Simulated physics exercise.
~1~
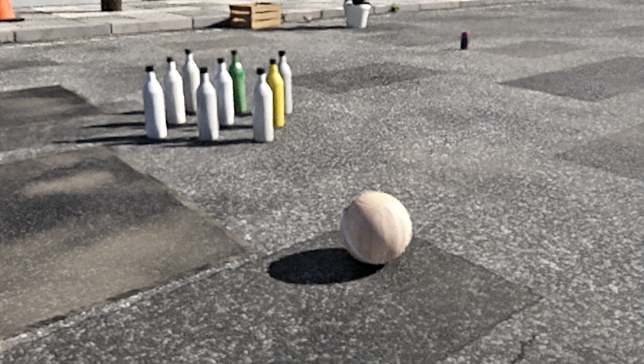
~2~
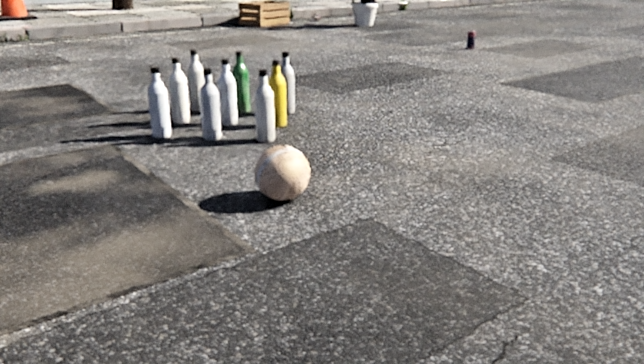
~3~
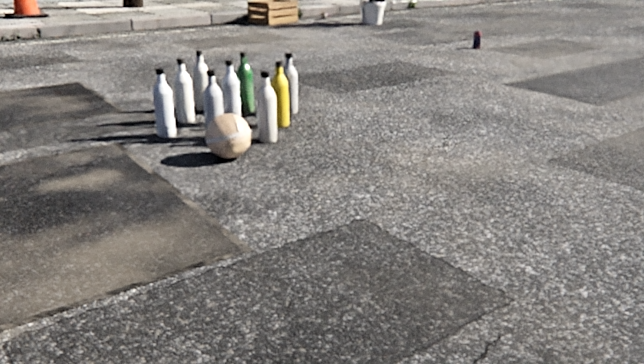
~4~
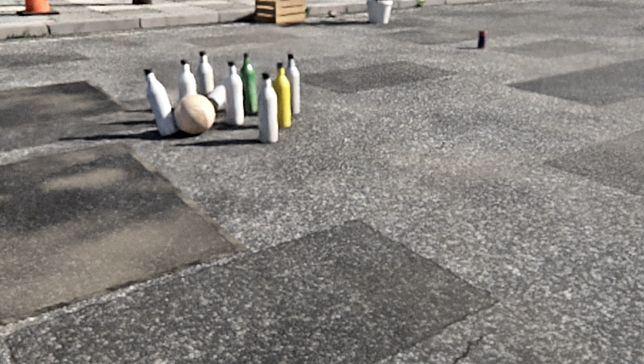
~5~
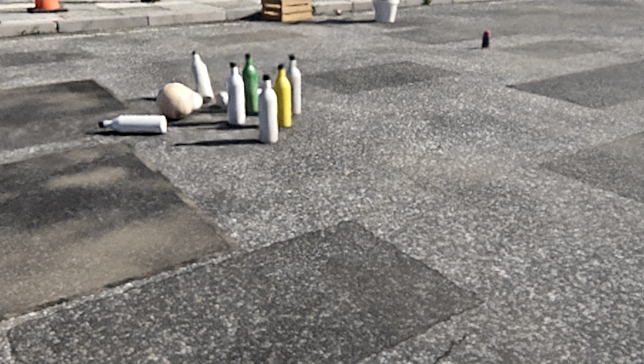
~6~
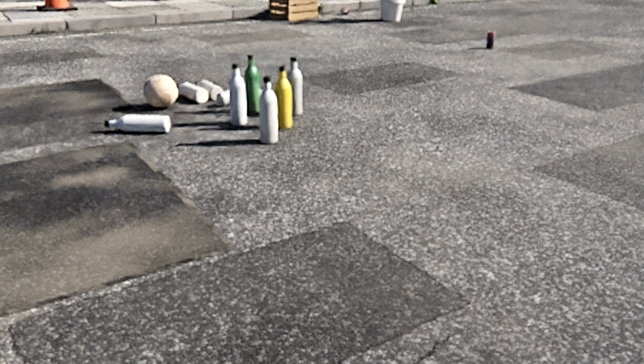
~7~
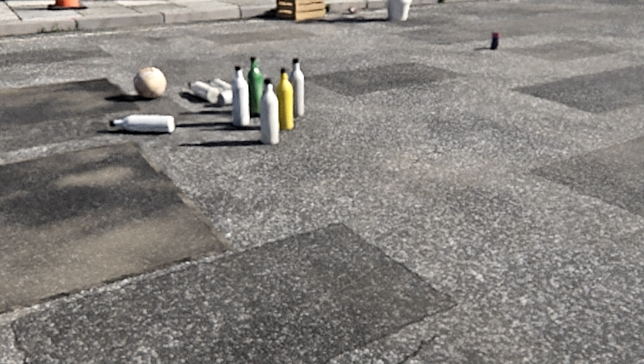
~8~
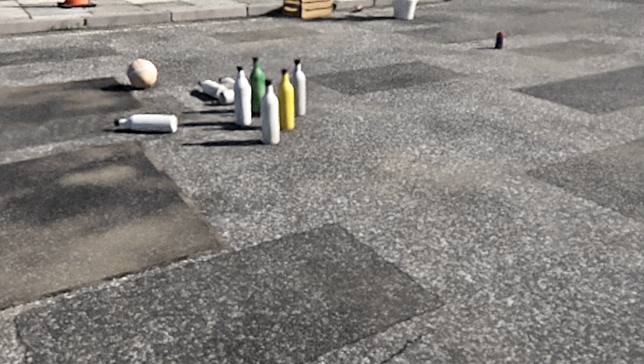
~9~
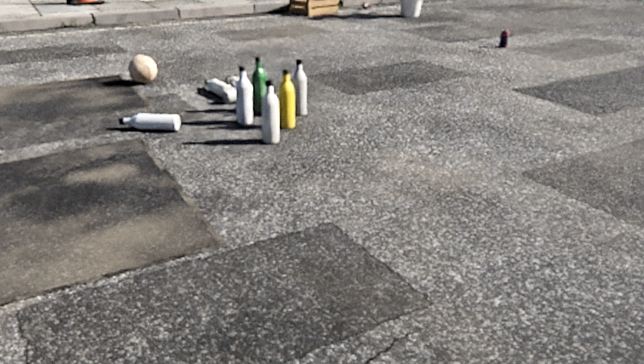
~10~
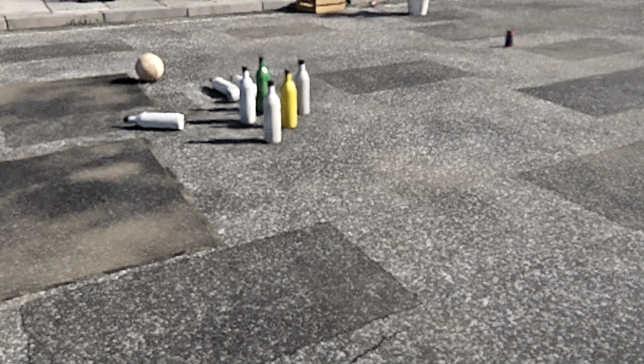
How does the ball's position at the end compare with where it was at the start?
At the start the ball is in front of the bottles, right of centre in the view. By the end it is farther away, at the upper left, beyond the fallen bottles.
Pale wooden ball rolling across asphalt into nine capped bottles, toppling four white ones and ending beyond them, five still standing.
